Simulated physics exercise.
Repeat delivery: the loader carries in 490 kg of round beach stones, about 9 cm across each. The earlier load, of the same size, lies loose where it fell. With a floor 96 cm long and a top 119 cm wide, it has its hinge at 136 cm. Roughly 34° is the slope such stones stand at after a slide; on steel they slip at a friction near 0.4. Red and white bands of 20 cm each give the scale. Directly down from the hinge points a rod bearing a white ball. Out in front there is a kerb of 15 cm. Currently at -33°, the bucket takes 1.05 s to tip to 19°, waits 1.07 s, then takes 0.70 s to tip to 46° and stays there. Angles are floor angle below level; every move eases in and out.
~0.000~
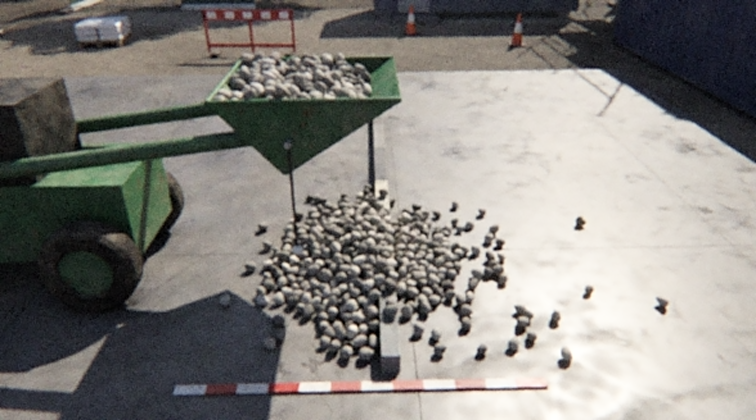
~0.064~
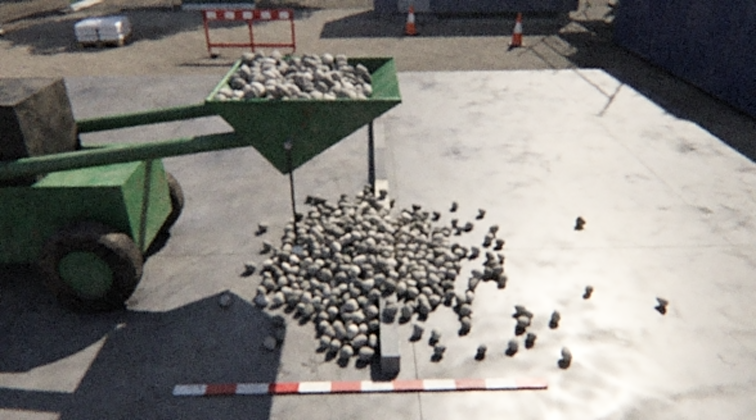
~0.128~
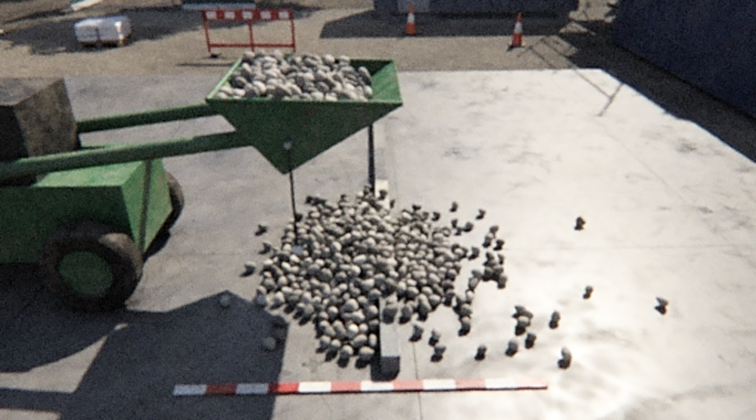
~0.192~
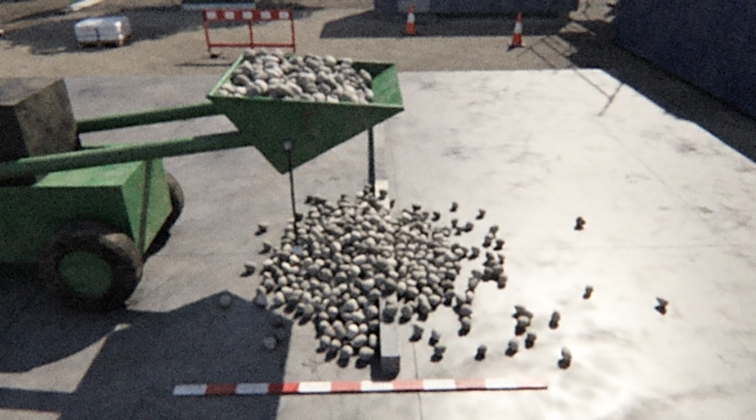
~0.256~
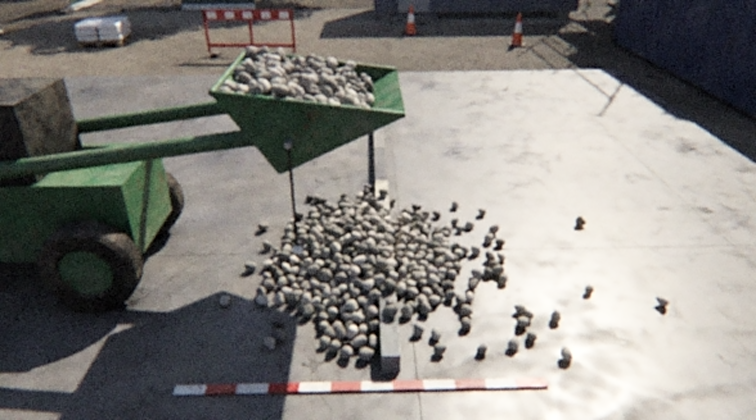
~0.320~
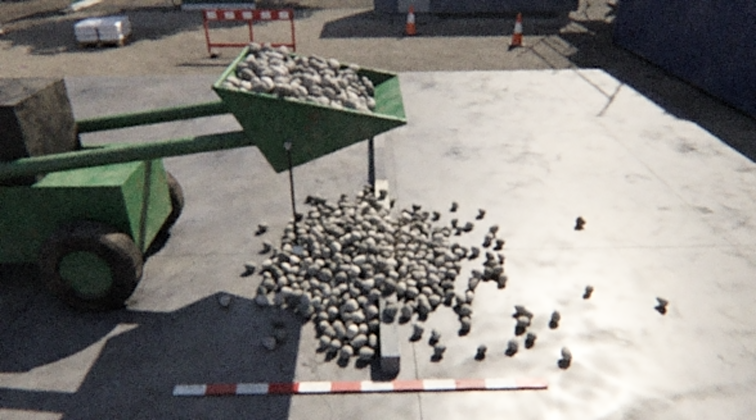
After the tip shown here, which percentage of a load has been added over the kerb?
Roughly 97 out of 100.
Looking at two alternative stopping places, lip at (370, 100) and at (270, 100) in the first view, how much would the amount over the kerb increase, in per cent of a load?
Around 90 and 10 percent respectively.
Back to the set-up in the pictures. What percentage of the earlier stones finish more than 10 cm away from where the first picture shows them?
About 10 per cent.
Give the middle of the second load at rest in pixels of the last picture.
Around (454, 250).
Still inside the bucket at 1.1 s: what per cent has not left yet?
Close to 95 per cent of the load.
After 0.8 s the floor is at 11°; in per cent of one load, 100 in the bucket, 75 on this side of the kerb, 25 over the kerb; the foremost stones are at (557, 278).
After 1.1 s the floor is at 19°; in per cent of one load, 93 in the bucket, 76 on this side of the kerb, 31 over the kerb; the foremost stones are at (557, 278).
After 3.3 s the floor is at 46°; in per cent of one load, 0 in the bucket, 78 on this side of the kerb, 122 over the kerb; the foremost stones are at (613, 240).
After 6.0 s the floor is at 46°; in per cent of one load, 0 in the bucket, 78 on this side of the kerb, 122 over the kerb; the foremost stones are at (613, 240). Net gain over the kerb, 97.
